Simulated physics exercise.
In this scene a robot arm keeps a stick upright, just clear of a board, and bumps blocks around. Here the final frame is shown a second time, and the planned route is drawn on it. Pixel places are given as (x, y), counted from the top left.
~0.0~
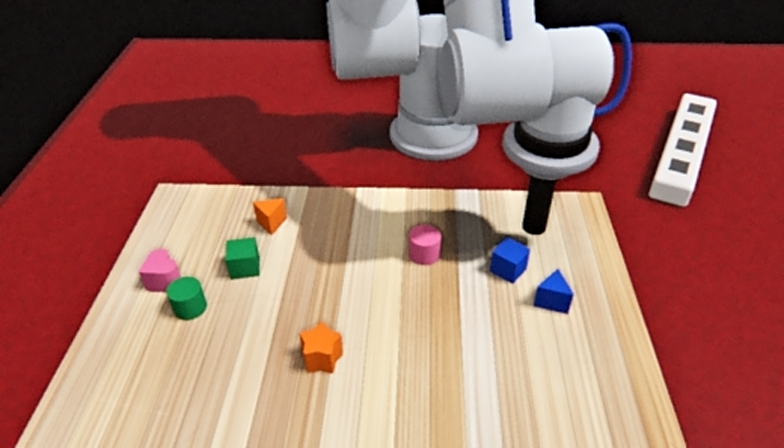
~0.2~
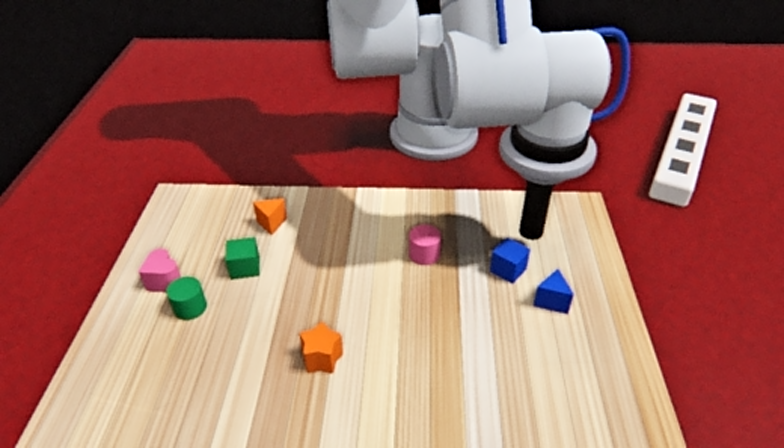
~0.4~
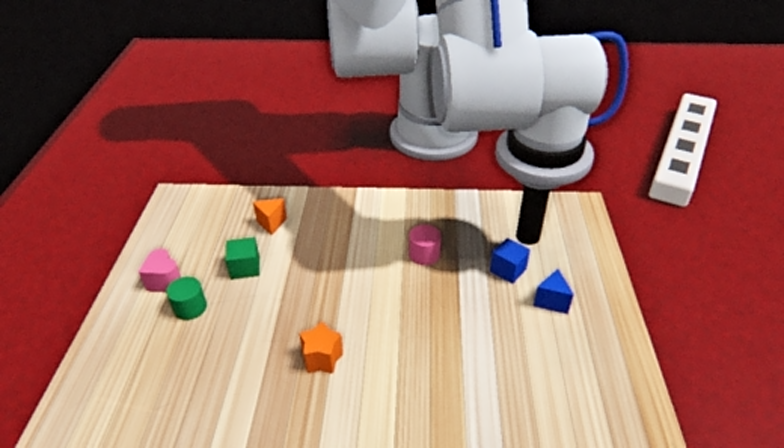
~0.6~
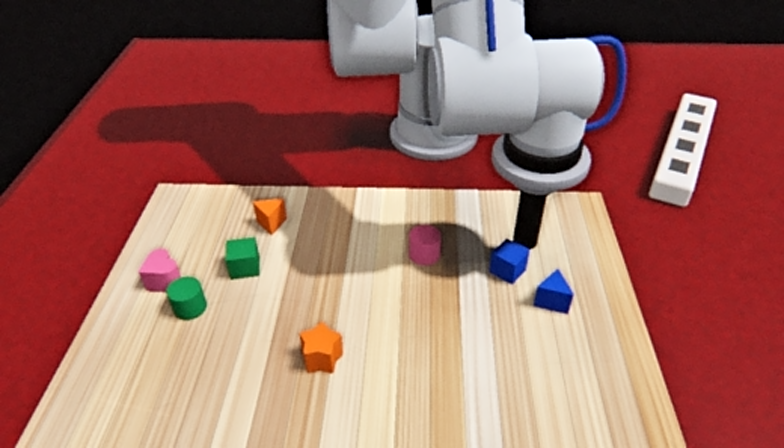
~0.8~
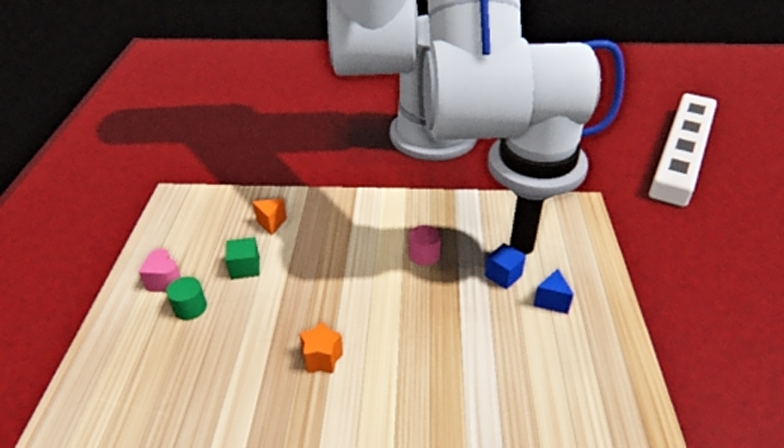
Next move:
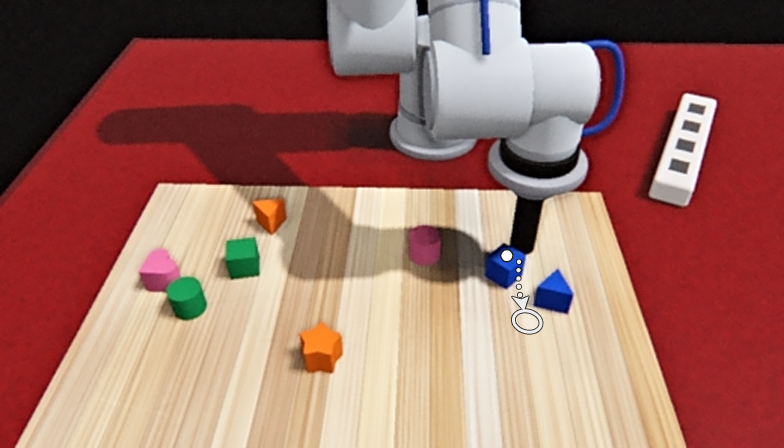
The clip shows a robot arm with a black stick above a wooden board of small pink, green, orange and blue blocks; the stick moves slightly down and left, then nudges the blue cube a little.
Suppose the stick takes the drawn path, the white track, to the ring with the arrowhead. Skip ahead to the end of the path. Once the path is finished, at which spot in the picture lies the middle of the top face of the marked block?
The middle of its top is at (495, 275).
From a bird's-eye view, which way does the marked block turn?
Viewed from above, clockwise.
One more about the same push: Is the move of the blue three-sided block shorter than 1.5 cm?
Yes - that is the case.
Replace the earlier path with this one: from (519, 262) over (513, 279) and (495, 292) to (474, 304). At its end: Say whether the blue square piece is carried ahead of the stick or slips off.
Before the stick.
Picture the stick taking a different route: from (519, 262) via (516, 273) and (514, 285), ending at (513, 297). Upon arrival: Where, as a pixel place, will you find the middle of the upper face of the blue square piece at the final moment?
I expect it at (488, 281).
The drawn path runs from (519, 262) via (518, 280) and (521, 300), ending at (527, 321); the dot is on the blue square piece.
The first path, step by step. Halfway along, stick at (522, 276); blue square piece at (496, 275), turned 45° clockwise.
At the end, stick at (530, 307); blue square piece at (495, 275), turned 50° clockwise; blue three-sided block at (555, 288), turned 40° anticlockwise.
